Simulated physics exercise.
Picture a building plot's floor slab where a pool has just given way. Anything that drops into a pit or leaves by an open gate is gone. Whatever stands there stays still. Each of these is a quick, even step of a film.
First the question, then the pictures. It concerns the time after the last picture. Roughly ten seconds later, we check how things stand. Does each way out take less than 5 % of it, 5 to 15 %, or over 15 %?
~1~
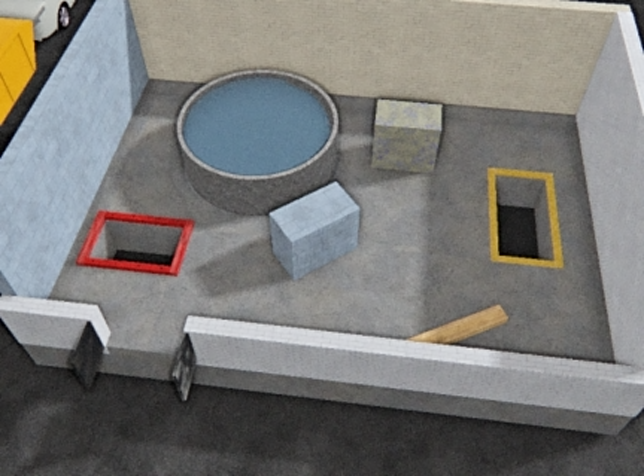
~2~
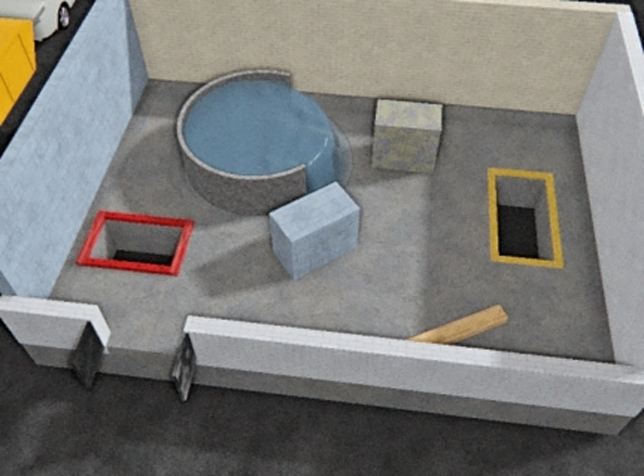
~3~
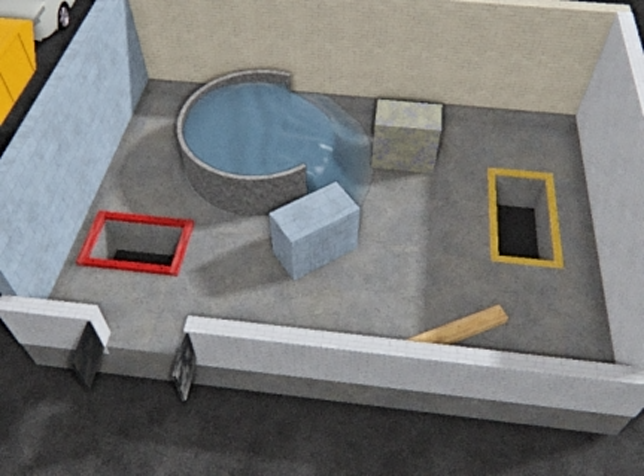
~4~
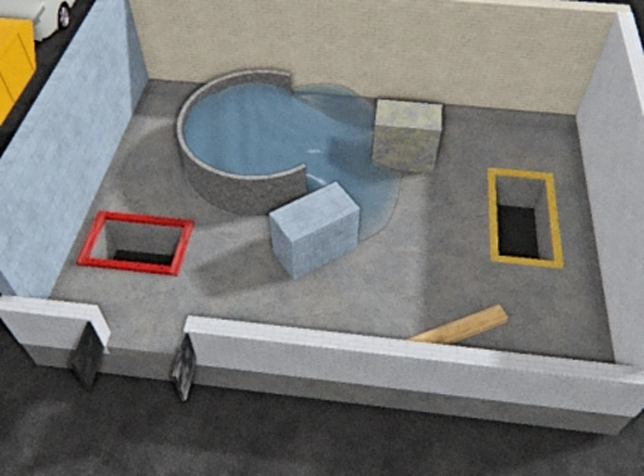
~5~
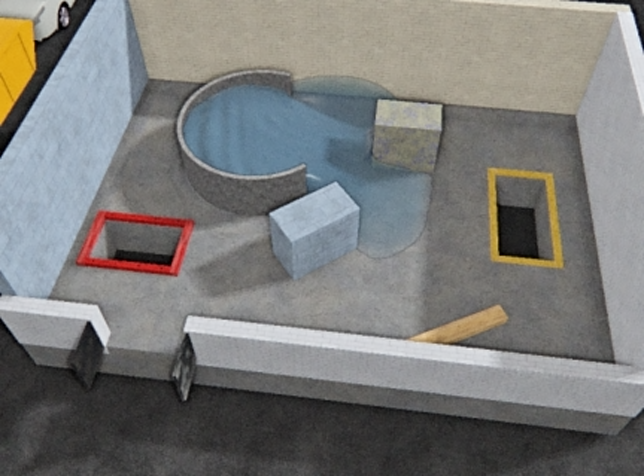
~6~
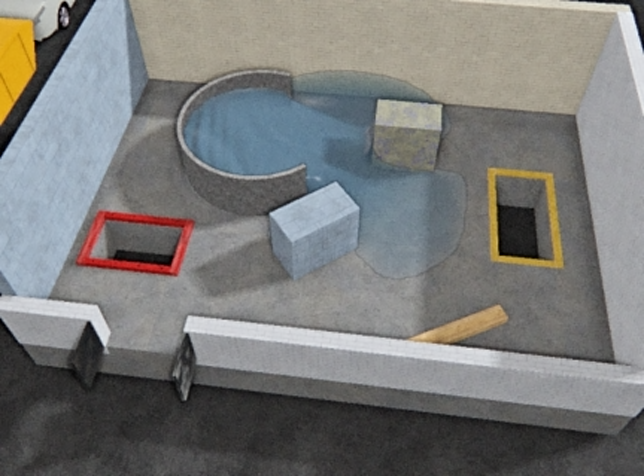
As I see it, the gate is left holding a tiny amount - below five per cent. The yellow pit is left holding a hefty amount - past fifteen per cent. The red pit is left holding a tiny amount - below five per cent.
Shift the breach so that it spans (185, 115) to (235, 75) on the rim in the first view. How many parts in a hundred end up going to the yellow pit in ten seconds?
Roughly, in per cent: Yellow 8.
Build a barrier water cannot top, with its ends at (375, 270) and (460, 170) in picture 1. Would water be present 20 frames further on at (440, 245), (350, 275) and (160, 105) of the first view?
First spared, second submerged, third submerged.
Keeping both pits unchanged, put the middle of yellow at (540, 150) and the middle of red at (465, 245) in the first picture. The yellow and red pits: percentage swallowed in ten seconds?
The yellow pit takes around 45 percent, while the red pit takes around 10 percent.
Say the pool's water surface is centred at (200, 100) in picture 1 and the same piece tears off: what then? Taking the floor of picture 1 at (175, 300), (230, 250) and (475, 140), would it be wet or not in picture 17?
Checking the three spots, I get high and dry, swamped, swamped.
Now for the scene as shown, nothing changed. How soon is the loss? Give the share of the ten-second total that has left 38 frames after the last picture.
About 70 per cent.
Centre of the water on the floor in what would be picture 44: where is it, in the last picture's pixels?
I'd mark it close to (383, 202).
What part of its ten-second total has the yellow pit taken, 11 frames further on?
About 15 per cent.
A moment on, water covers 45 % of the floor; the gate 0 %, the yellow pit 3 %, the red pit 0 %.
Next, water covers 55 % of the floor; the gate 0 %, the yellow pit 9 %, the red pit 0 %.
Then, water covers 70 % of the floor; the gate 0 %, the yellow pit 19 %, the red pit 0 %.
Later, water covers 95 % of the floor; the gate 0 %, the yellow pit 35 %, the red pit 0 %.
In the end, water covers 95 % of the floor; the gate 1 %, the yellow pit 50 %, the red pit 0 %.
